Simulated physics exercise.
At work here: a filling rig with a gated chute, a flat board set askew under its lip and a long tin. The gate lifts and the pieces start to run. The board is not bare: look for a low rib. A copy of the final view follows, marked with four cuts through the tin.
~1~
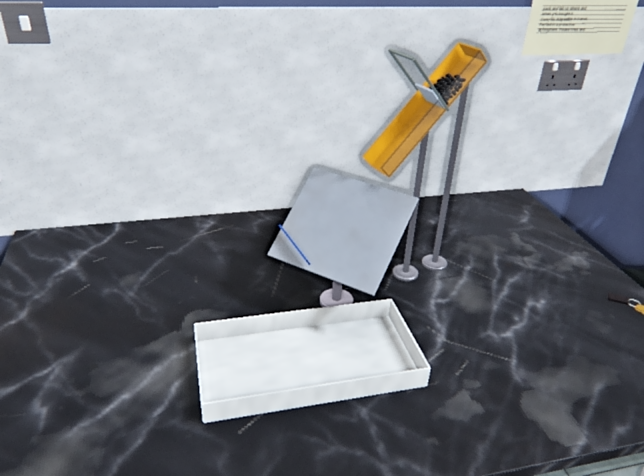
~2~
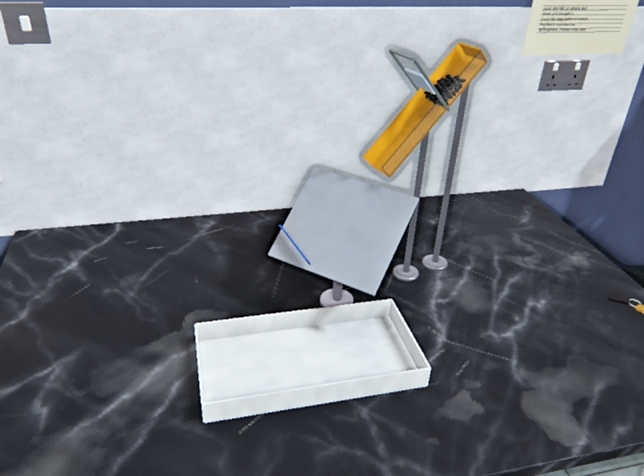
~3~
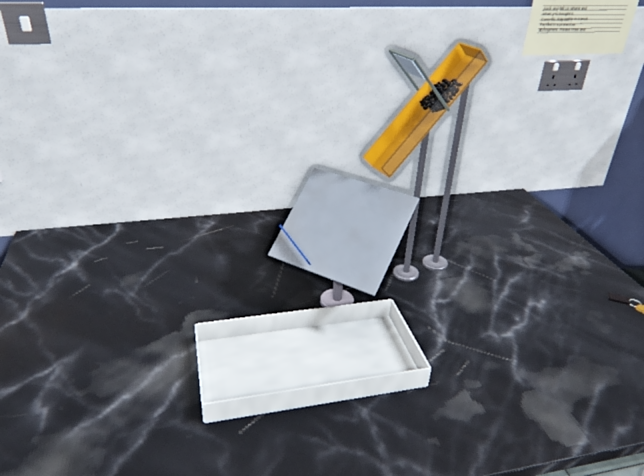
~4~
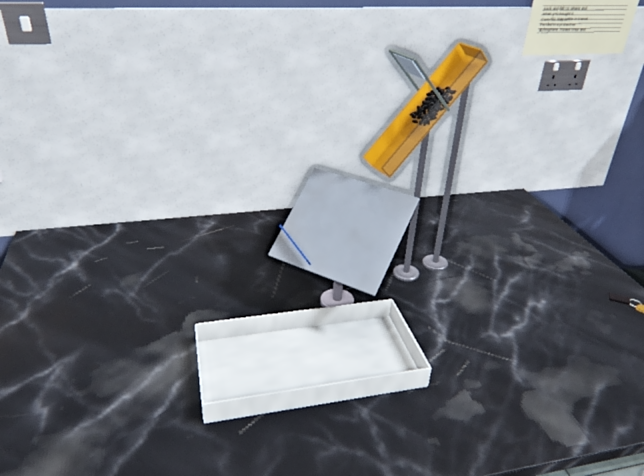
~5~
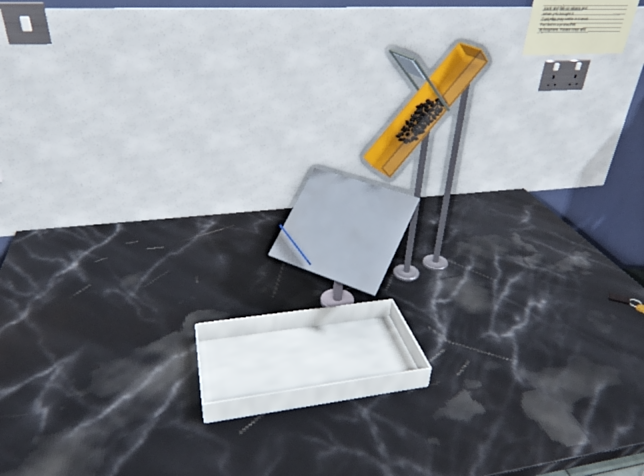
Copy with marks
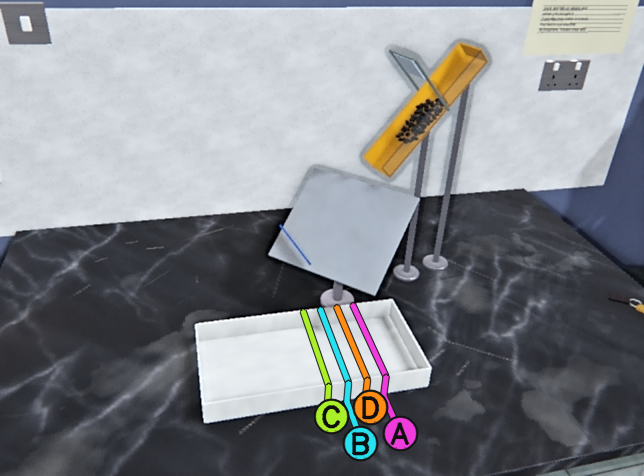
Tilted grey board standing behind an empty white tray as dark pieces slide partway down a sloping orange chute above it.
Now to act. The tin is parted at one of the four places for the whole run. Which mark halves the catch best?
Choose C.
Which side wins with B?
The left side.
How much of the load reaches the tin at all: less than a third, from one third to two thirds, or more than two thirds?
It is more than two thirds.
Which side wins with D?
More lands on the left.
On the marked copy, line A crosses the front rim at (385, 375); line B crosses the front rim at (348, 381); line C crosses the front rim at (328, 384); line D crosses the front rim at (367, 378).
For line A, of what is caught, every piece on the left of the divider, not one piece on the right.
For line B, of what is caught, almost all on the left of the divider, just a few on the right.
For line C, of what is caught, roughly a third on the left of the divider, roughly two thirds on the right.
For line D, of what is caught, every piece on the left of the divider, not one piece on the right.
